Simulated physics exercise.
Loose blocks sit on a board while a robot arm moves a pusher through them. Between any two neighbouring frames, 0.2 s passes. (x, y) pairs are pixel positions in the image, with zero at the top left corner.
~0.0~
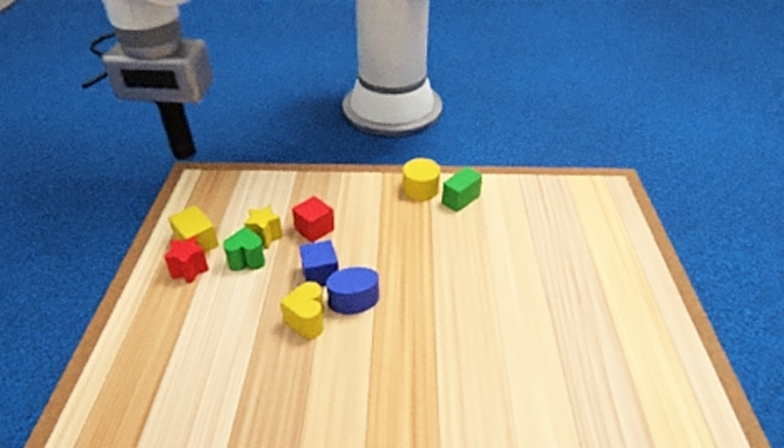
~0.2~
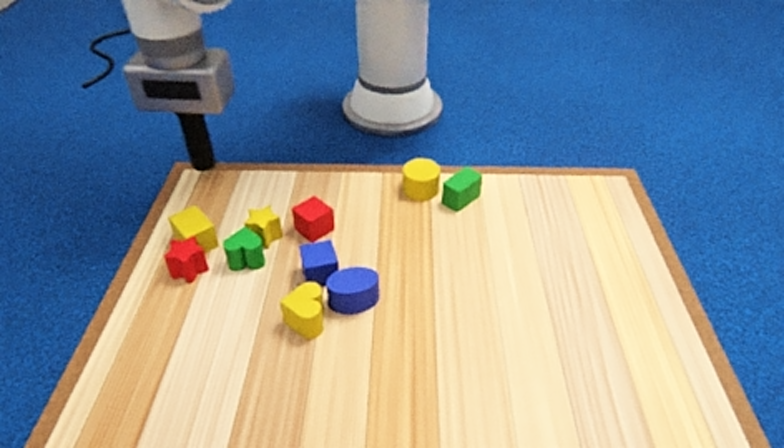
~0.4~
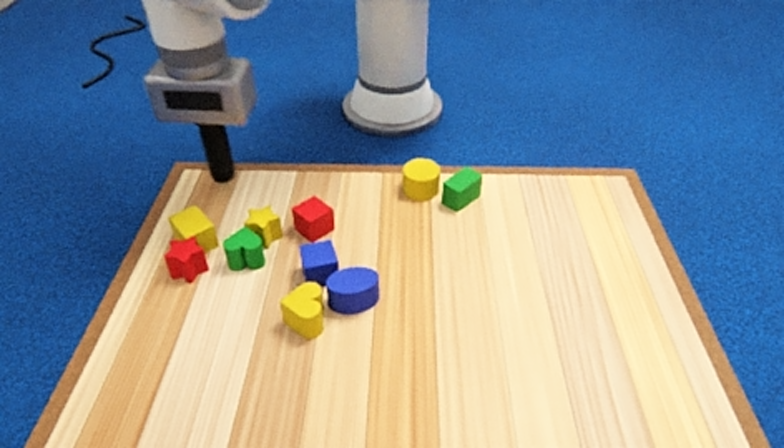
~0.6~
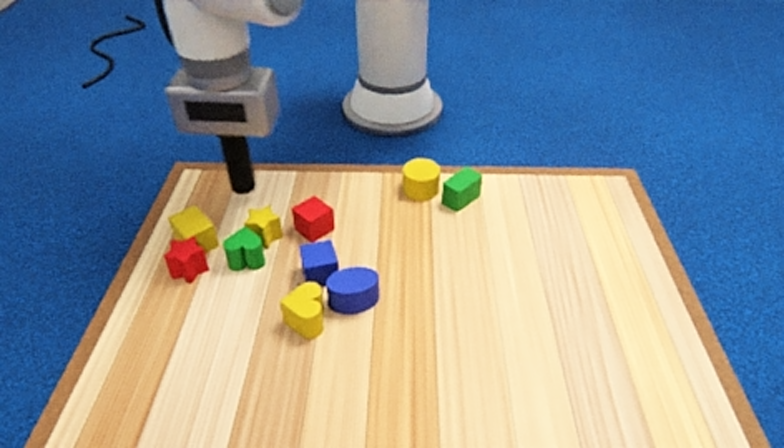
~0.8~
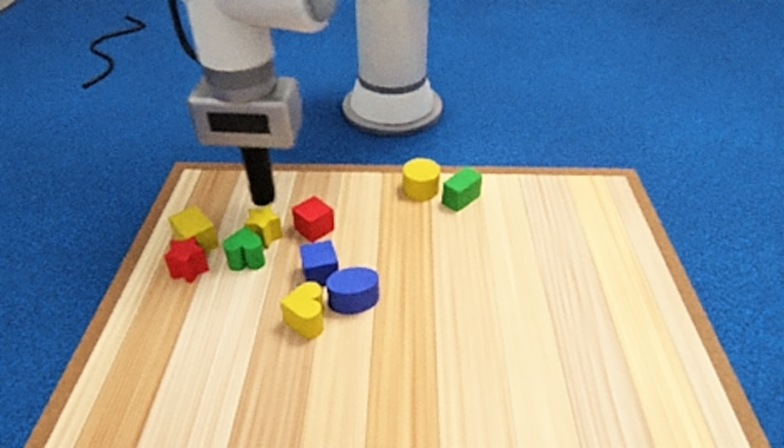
The clip opens on a wooden board scattered with red, yellow, green and blue blocks, with a robot arm's black pusher near the upper left edge. The arm moves the pusher steadily right and toward the viewer, reaching just behind the yellow star, while the blocks stay still.
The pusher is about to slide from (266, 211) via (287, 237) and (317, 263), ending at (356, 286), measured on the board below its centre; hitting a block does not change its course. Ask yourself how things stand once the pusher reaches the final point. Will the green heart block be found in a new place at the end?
I'd say yes.
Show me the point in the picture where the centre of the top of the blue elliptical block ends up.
Top centre: (389, 314).
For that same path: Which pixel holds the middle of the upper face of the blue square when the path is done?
The centre of its top face lies at (367, 288).
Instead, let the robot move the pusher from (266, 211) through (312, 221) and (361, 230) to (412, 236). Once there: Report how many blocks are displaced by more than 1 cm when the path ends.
The answer is one block, counting only moves over 1 cm.
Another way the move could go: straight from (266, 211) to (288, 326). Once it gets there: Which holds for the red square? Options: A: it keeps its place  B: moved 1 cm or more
The one that fits is A, it keeps its place.
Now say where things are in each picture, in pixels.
The first frame shows tip of the pusher at (185, 154), middles of tops, green heart block at (242, 240), yellow star-shaped block at (261, 216), blue square at (318, 253), blue elliptical block at (353, 279).
The second frame shows pusher at (204, 165), nothing pushed.
The third frame shows pusher at (224, 177), nothing pushed.
The fourth frame shows pusher at (244, 188), nothing pushed.
The fifth frame shows pusher at (264, 199), green heart block at (242, 240), yellow star-shaped block at (261, 216), blue square at (318, 253), blue elliptical block at (353, 279).
What follows on the original path. One third of the way, pusher at (286, 226); green heart block at (236, 245), turned 15° clockwise; yellow star-shaped block at (264, 230), turned 55° clockwise.
Two thirds of the way, pusher at (316, 252); green heart block at (235, 245), turned 15° clockwise; yellow star-shaped block at (268, 234), turned 80° clockwise; blue square at (328, 261); blue elliptical block at (355, 281).
At the end, pusher at (355, 275); green heart block at (235, 245), turned 15° clockwise; yellow star-shaped block at (268, 234), turned 80° clockwise; blue square at (367, 288); blue elliptical block at (389, 314), turned 20° clockwise.
